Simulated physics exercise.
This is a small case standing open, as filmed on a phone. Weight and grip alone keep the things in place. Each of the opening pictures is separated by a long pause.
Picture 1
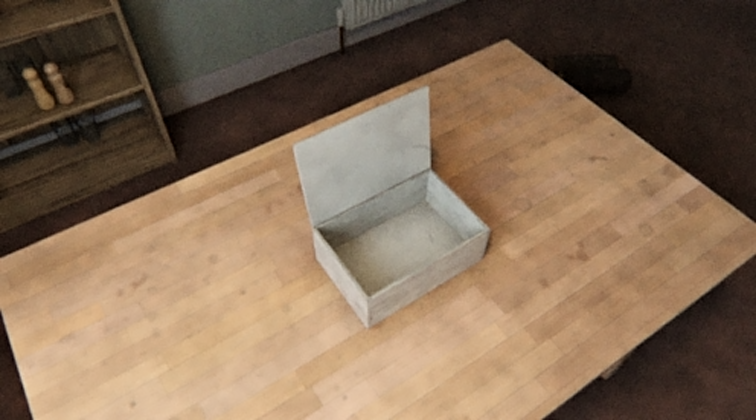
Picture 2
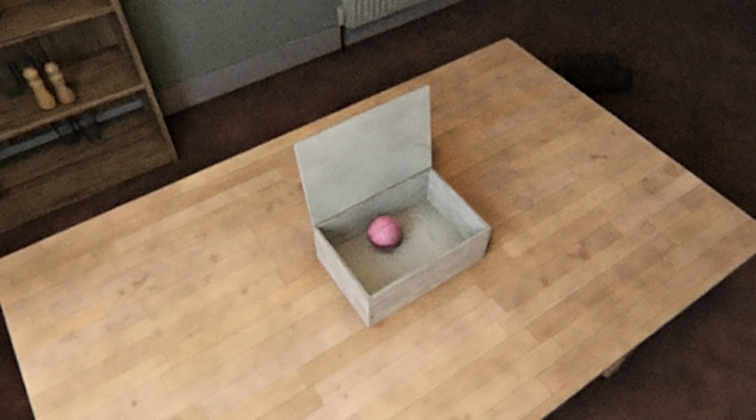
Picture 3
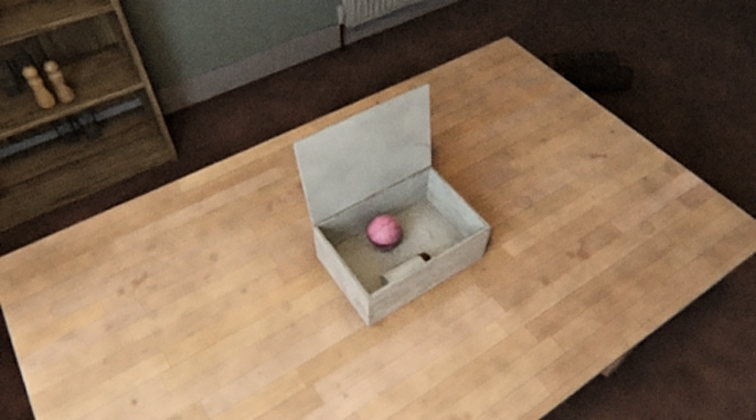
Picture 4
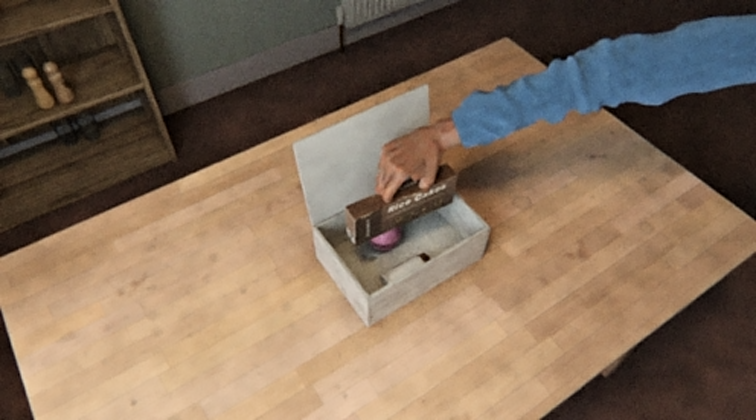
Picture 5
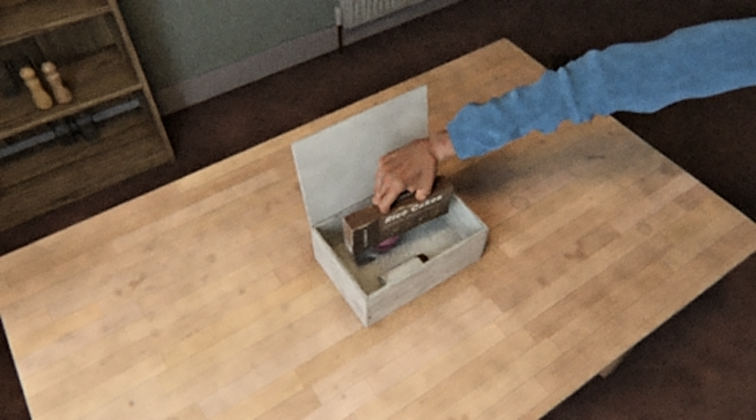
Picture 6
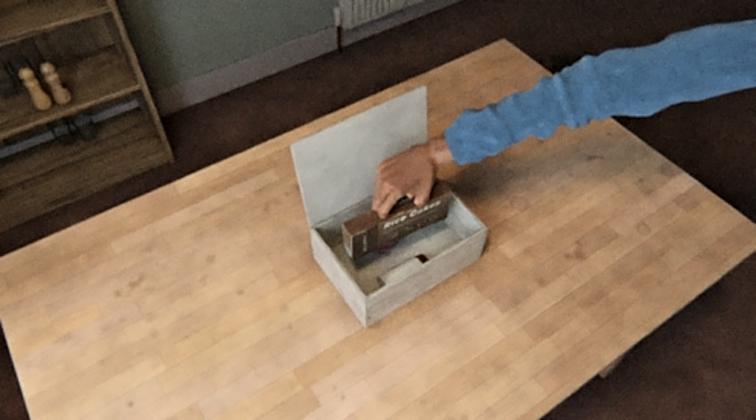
In this clip, an open pale case on a wooden table is empty, then holds a pink ball and a small light-coloured object; a hand in a blue sleeve lowers a brown packet into it, still gripping it.
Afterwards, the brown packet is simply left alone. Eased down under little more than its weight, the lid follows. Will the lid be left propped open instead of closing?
No, it closes flat.
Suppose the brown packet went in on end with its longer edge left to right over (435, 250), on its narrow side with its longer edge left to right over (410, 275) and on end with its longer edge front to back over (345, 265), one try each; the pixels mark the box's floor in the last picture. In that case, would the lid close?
On the first go it can't shut, on the second it comes down fully, and on the third it can't shut.
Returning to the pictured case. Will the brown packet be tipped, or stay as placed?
Well, it stays just as set.
Then, 0.40 s after the last picture, brown packet tipped 20° from how it was near (402, 252).
Then, 1.20 s after the last picture, lid starting down; brown packet slid a little near (396, 251).
Then, 1.80 s after the last picture, lid 47° above the rim; brown packet slid a little near (396, 251).
Then, 2.20 s after the last picture, lid 18° above the rim; brown packet slid a little near (396, 251).
At rest, lid shut; moved from the start, brown packet; the other 2 in place. Seen from the same camera at the end, brown packet near (396, 251).
